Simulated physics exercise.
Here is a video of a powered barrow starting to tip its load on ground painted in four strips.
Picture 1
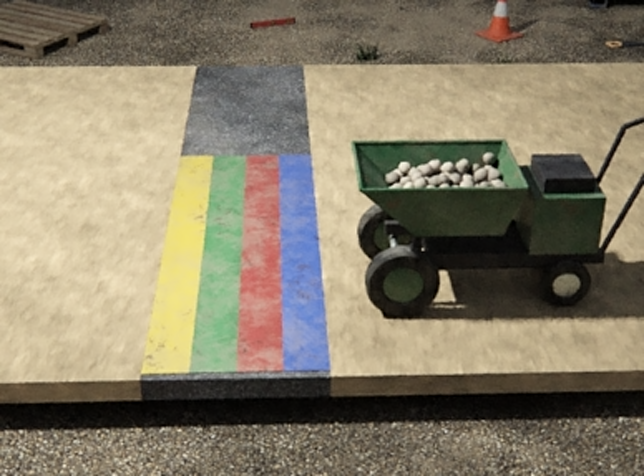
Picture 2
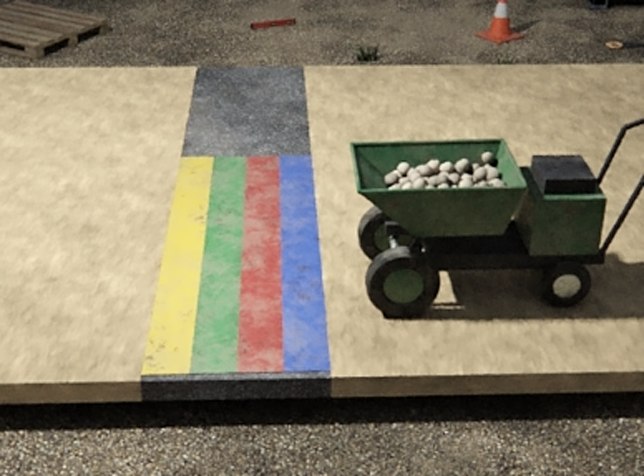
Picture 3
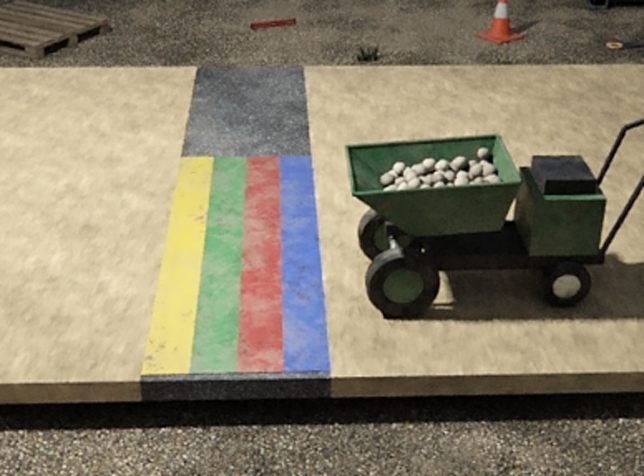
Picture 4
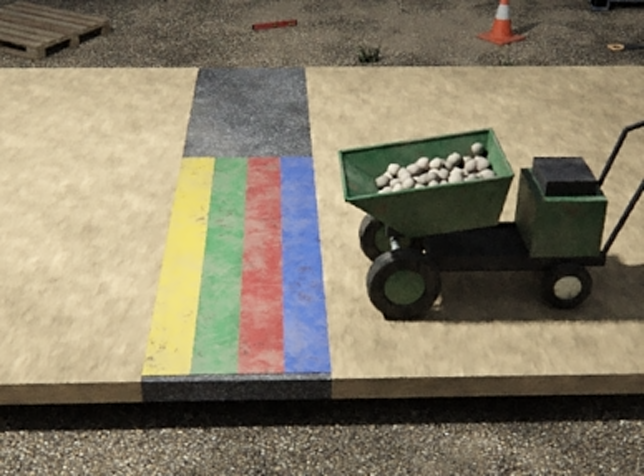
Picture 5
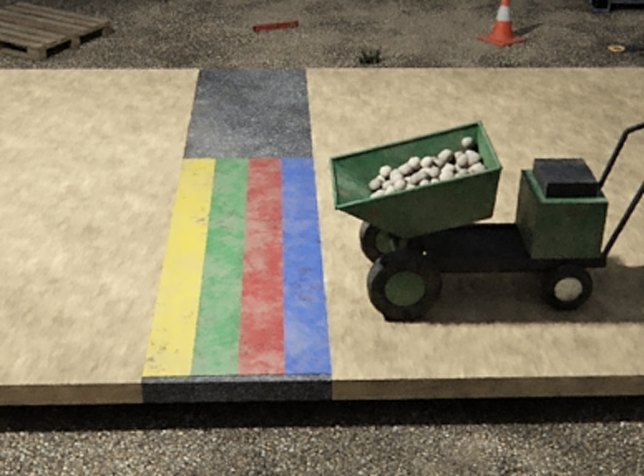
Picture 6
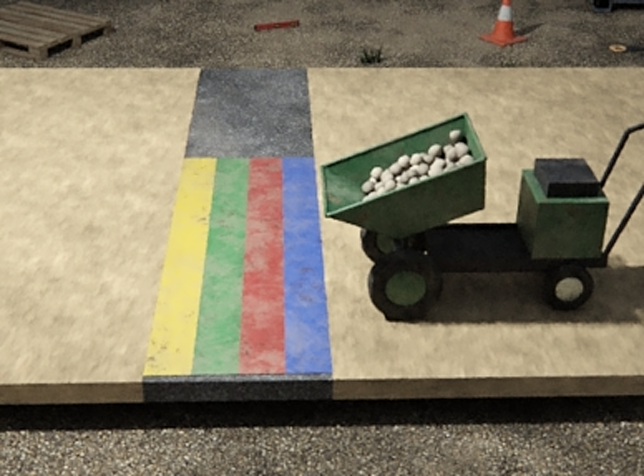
On a pale platform painted with yellow, green, red and blue strips, a green powered barrow stands at the right with a skip of rounded pebbles; the skip gradually tilts, its left lip lowering while its right end rises.
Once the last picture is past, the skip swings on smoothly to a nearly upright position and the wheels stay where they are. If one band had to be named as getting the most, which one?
I would name red.
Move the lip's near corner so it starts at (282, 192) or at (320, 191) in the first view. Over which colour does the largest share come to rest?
Taking them in order, it would be the strip in yellow and then that green strip.
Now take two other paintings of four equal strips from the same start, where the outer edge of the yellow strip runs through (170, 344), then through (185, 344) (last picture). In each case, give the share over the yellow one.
I get 10 % for the first one and 20 % for the second.
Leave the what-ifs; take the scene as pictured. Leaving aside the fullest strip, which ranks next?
It's the strip in green.
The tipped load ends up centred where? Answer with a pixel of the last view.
Roughly pixel (238, 287).
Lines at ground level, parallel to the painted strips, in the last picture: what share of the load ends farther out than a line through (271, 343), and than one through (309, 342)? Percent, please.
Around 80 percent for the first and 90 percent for the second.
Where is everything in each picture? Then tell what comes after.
Lip of the skip near (361, 191), level; top of the load near (454, 191), river pebbles; blue strip near (305, 336); red strip near (260, 337); green strip near (215, 338); yellow strip near (170, 338), in the first picture.
Lip of the skip near (360, 192), tipped barely; top of the load near (453, 191), in the second picture.
Lip of the skip near (354, 195), tipped barely; top of the load near (463, 185), in the third picture.
Lip of the skip near (347, 200), tipped a little; top of the load near (457, 182), in the fourth picture.
Lip of the skip near (337, 208), tipped clearly; top of the load near (459, 179), in the fifth picture.
Lip of the skip near (327, 216), tipped clearly; top of the load near (449, 173); blue strip near (307, 339); red strip near (262, 339); green strip near (217, 340); yellow strip near (172, 340), in the sixth picture.
Shortly afterwards, skip tipped steeply; the whole lot in the skip.
Next, skip tipped right over; near two thirds in the skip; only a few over the blue strip; near a third over the red strip; only a few over the green strip.
Some moments later, skip tipped right over; a little in the skip; only a few over the blue strip; near a third over the red strip; near a third over the green strip; a little over the yellow strip; a little off the paint.
In the end, skip tipped right over; a little in the skip; a little over the blue strip; near a third over the red strip; near a quarter over the green strip; a little over the yellow strip; a little off the paint.
